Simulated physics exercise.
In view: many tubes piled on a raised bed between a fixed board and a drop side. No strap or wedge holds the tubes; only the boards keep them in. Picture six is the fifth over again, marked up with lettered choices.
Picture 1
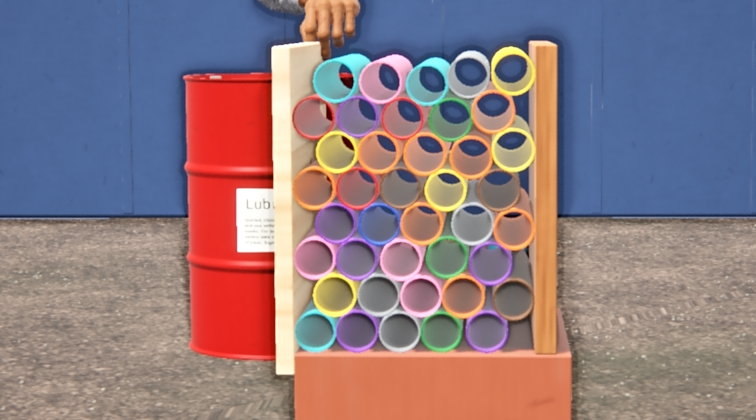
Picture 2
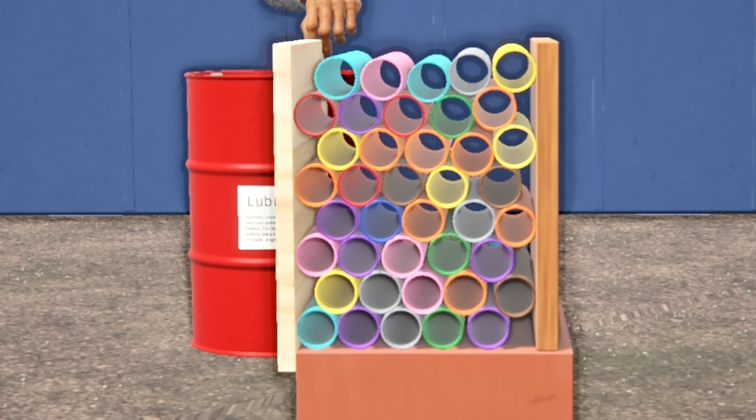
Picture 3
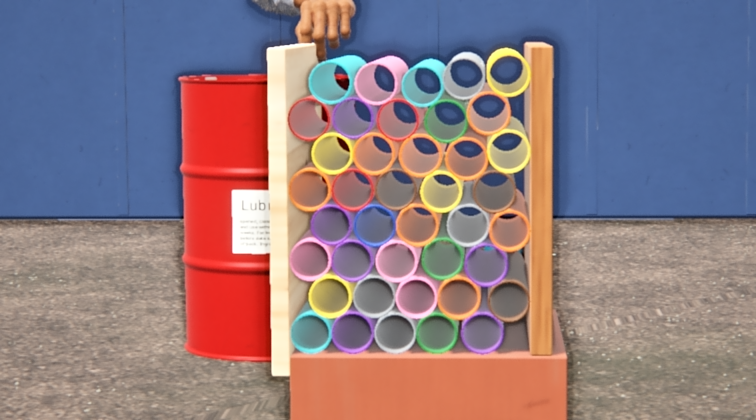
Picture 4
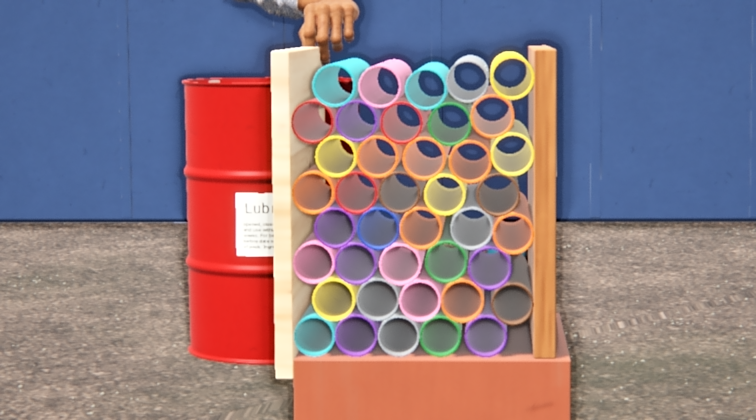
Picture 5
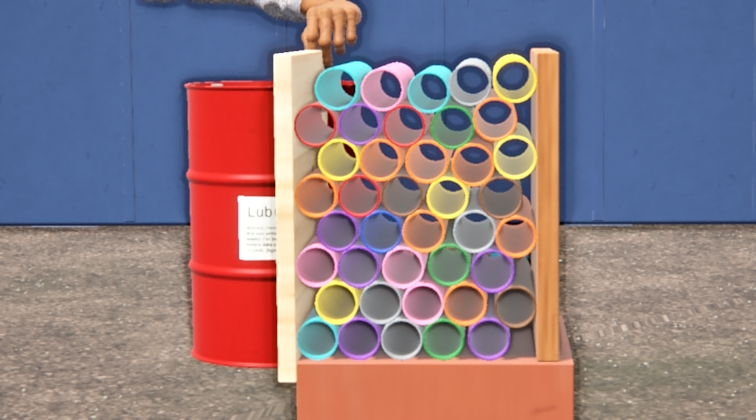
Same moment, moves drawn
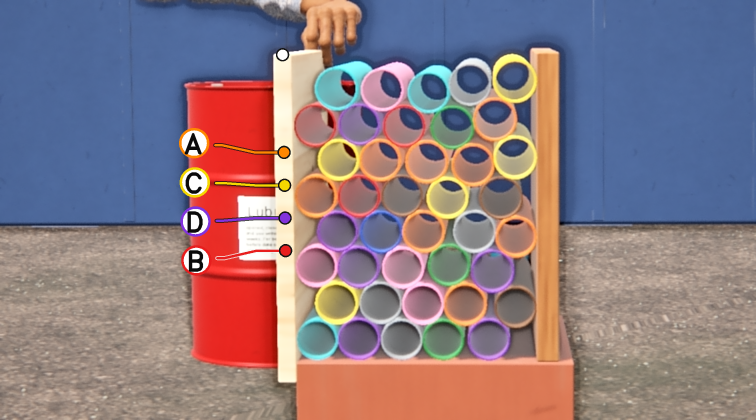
A hand hung over the top of a stack of colourful tubes held between two upright boards, beside a red drum, and nothing really moved apart from the view shaking slightly.
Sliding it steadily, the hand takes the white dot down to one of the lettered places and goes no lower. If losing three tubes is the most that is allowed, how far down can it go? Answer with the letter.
Stop at D.
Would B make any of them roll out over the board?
Yes.
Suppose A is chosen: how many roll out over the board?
It comes to none.
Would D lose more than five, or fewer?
Fewer than five.
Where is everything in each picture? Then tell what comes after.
The first frame shows a purple tube (336, 224); a yellow tube (446, 191); an orange tube (472, 158).
The second frame shows an orange tube (473, 155); a green tube (452, 117).
The third frame shows a turquoise tube (422, 86); side board (298, 196).
The fourth frame shows a turquoise tube (315, 336); a grey tube (378, 300).
The fifth frame shows a purple tube (493, 271); a purple tube (338, 231); a yellow tube (447, 198).
On the copy, A at (284, 153); B at (285, 251); C at (284, 185); D at (285, 218); the white dot at (282, 55).
On D. First, top of the board (294, 127).
Then, top of the board (295, 208).
Finally, top of the board (295, 217), two out over the board.
By contrast, A none out over the board; B more than three out over the board; C two out over the board.
